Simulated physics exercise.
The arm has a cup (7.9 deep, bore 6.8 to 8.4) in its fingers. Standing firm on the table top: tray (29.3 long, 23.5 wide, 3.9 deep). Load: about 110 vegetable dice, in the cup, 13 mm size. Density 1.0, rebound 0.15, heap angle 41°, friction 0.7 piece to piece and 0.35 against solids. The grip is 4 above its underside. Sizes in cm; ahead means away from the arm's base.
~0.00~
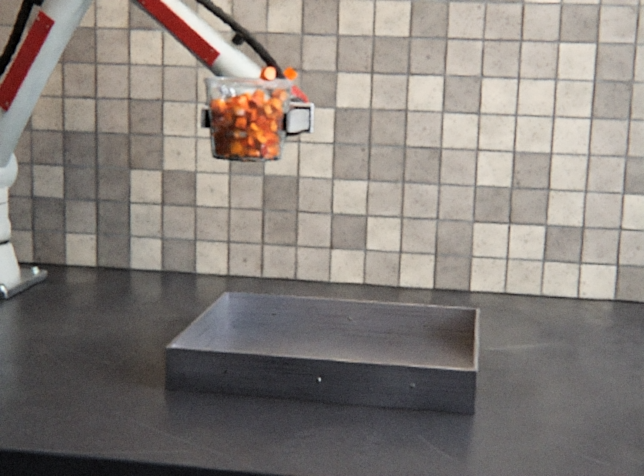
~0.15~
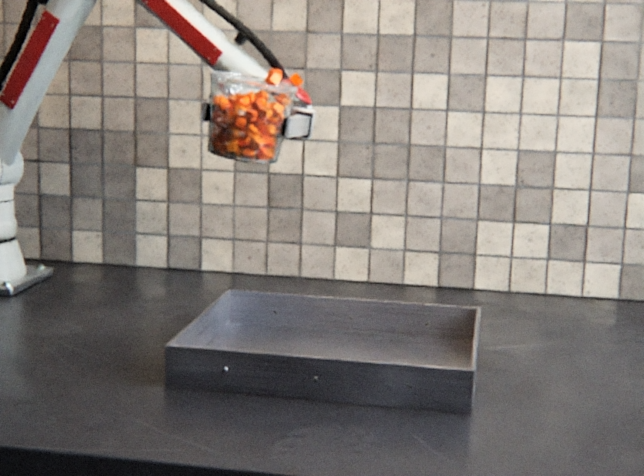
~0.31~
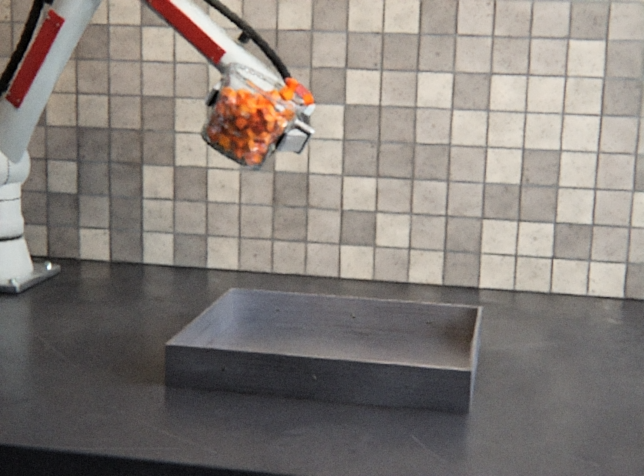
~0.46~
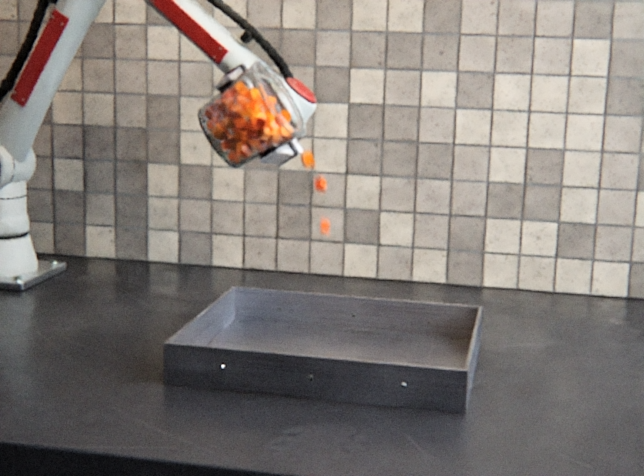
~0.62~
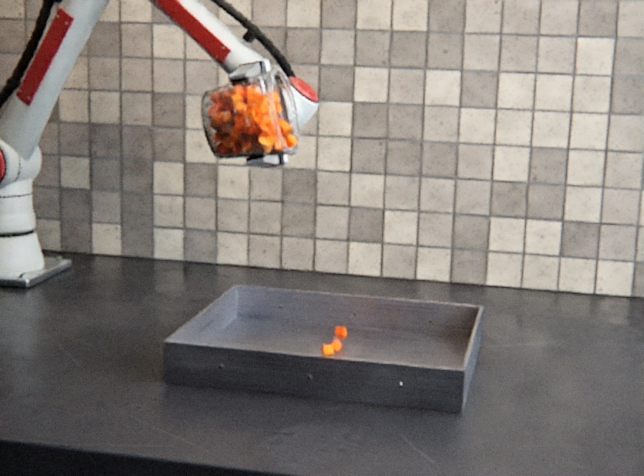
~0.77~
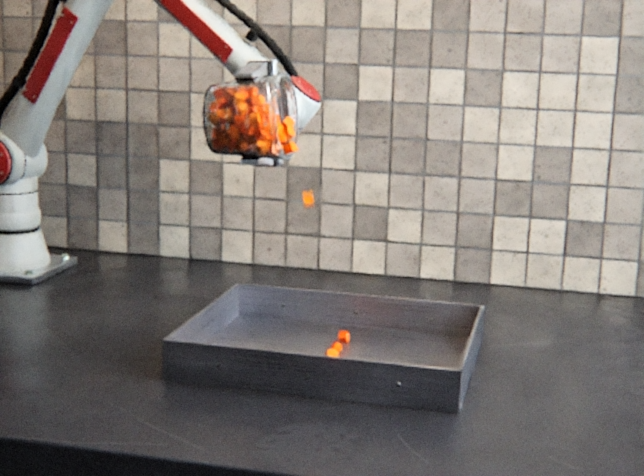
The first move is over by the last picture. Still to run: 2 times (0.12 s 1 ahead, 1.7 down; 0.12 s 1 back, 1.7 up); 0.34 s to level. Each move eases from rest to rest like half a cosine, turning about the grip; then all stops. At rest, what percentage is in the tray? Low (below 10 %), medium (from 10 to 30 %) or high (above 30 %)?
Answer: Medium; from 10 to 30 % of the vegetable dice finish in the tray.
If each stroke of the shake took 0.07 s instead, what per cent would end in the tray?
In that case some 20 per cent.
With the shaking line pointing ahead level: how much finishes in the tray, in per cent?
About 45 per cent.
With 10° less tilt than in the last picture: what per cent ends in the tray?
About 5 per cent.
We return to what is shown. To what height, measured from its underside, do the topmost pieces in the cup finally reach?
Some 8.0 cm.
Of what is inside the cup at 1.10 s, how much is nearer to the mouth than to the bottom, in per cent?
About 45 per cent.
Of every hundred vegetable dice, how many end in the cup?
About 85 per cent.
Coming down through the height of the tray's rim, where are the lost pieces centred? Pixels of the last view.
Near (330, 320).
After 1.10 s, tilted 85° forward, highest piece 27 above the table; 104 in the cup, 5 in the tray, 5 in flight or on a rim.
After 1.43 s, tilted 40° forward, highest piece 28 above the table; 98 in the cup, 15 in the tray, 1 in flight or on a rim.
After 1.79 s, level, highest piece 30 above the table; 98 in the cup, 16 in the tray.
After 2.84 s, level, highest piece 29 above the table; 98 in the cup, 16 in the tray.
In the end, 98 in the cup, 16 in the tray. That is 14 % in the tray.
